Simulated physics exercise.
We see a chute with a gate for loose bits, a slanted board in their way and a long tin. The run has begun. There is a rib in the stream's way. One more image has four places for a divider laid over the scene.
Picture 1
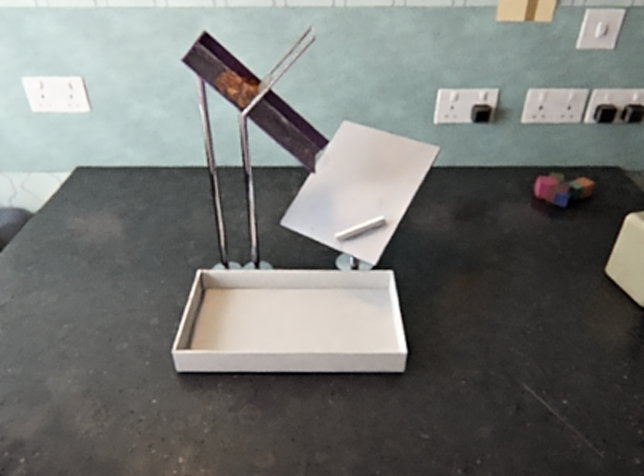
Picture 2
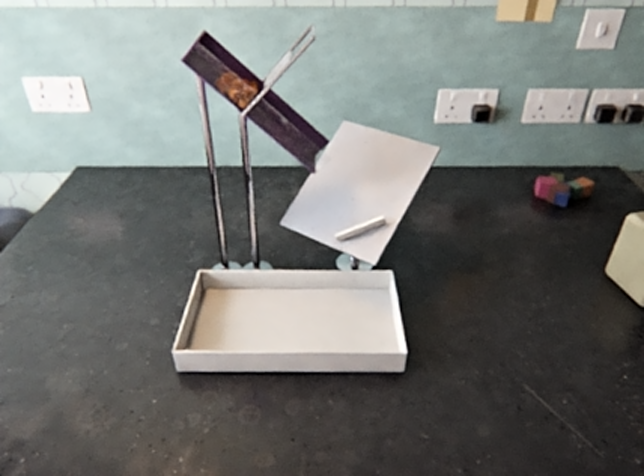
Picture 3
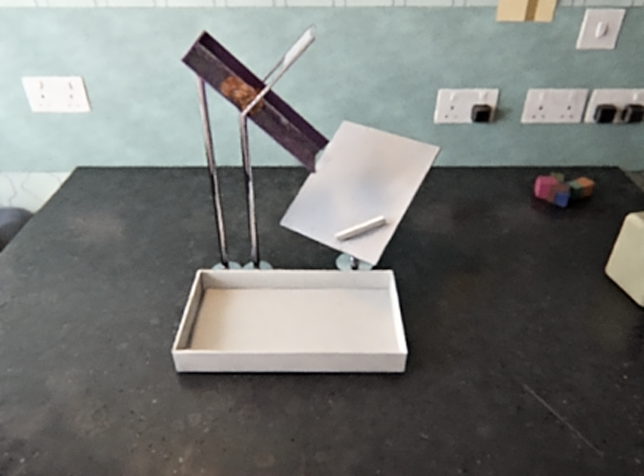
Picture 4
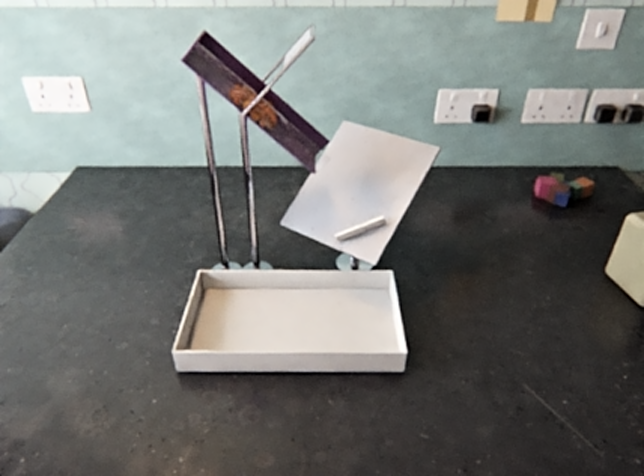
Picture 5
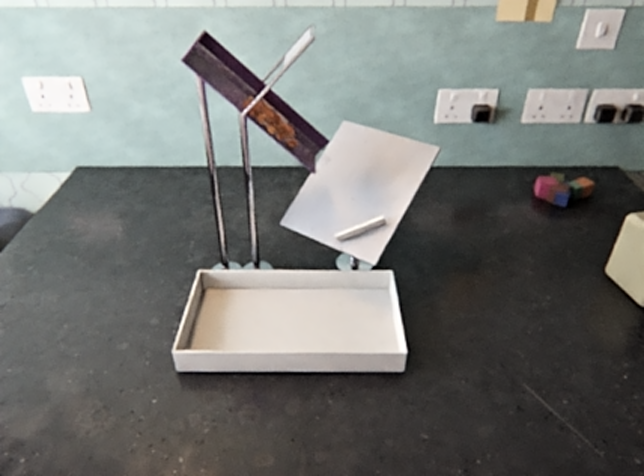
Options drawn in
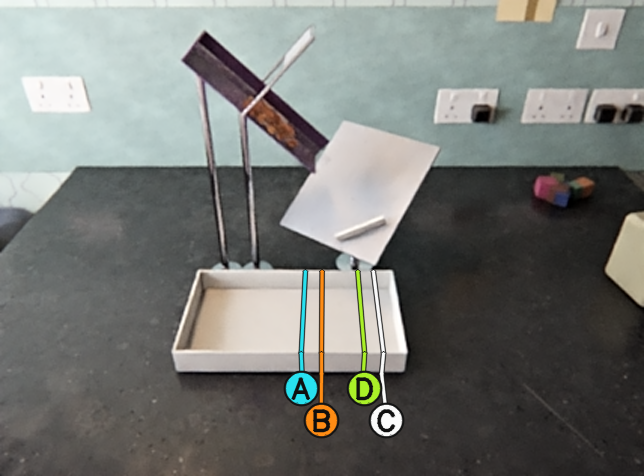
On a dark countertop, a clump of brown bits slid down a sloping chute, slowly at first, moving right toward a tilted white board, while the long, pale tin in front stayed empty.
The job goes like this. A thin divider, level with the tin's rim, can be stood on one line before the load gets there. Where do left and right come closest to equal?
Line A does it best.
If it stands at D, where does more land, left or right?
The left side.
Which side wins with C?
More lands on the left.
On the marked copy, line A crosses the front rim at (301, 352); line B crosses the front rim at (321, 352); line C crosses the front rim at (383, 352); line D crosses the front rim at (364, 352).
For line A, of what is caught, about half on the left of the divider, about half on the right.
For line B, of what is caught, nearly all on the left of the divider, a stray few on the right.
For line C, of what is caught, all on the left of the divider, none on the right.
For line D, of what is caught, all on the left of the divider, none on the right.
